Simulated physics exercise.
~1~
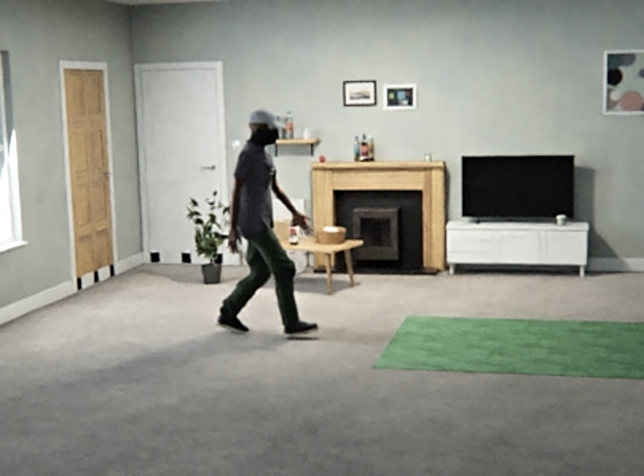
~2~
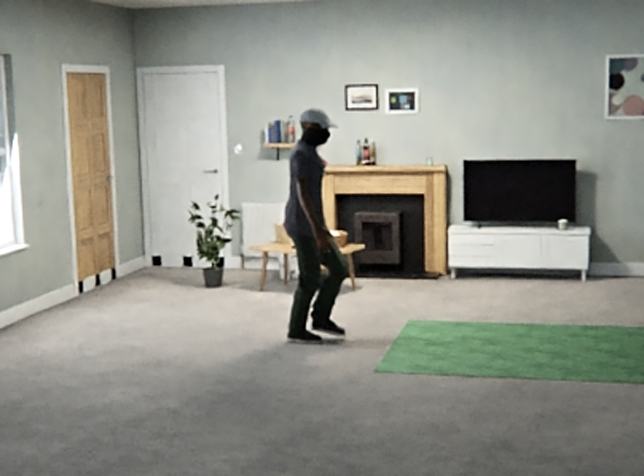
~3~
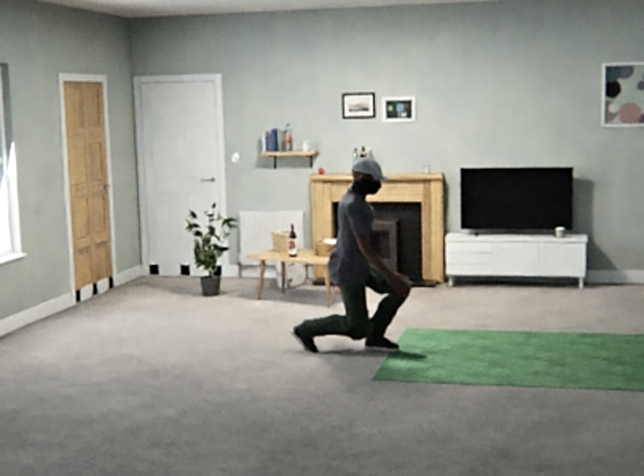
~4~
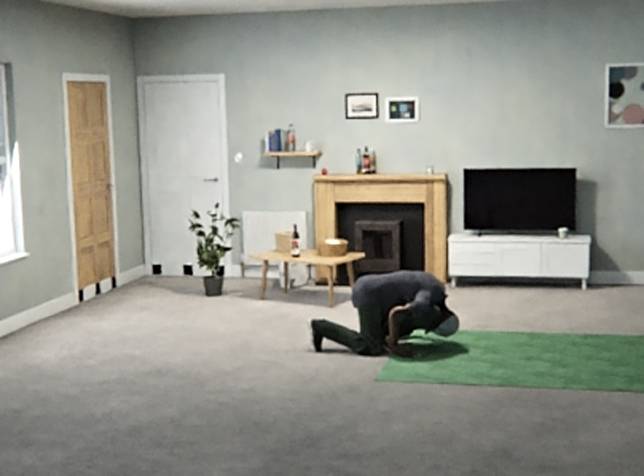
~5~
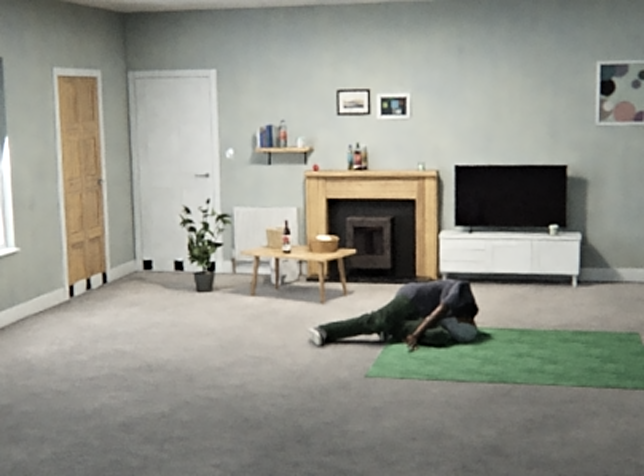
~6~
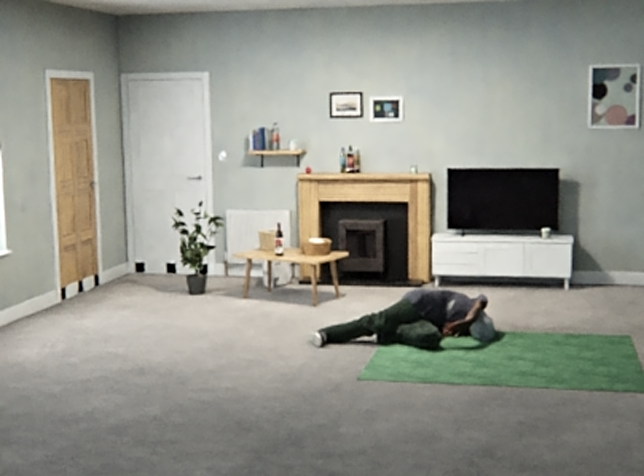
Person in a cap walking right across a living room, dropping to the knees, then slumping sideways to lie on a green mat.
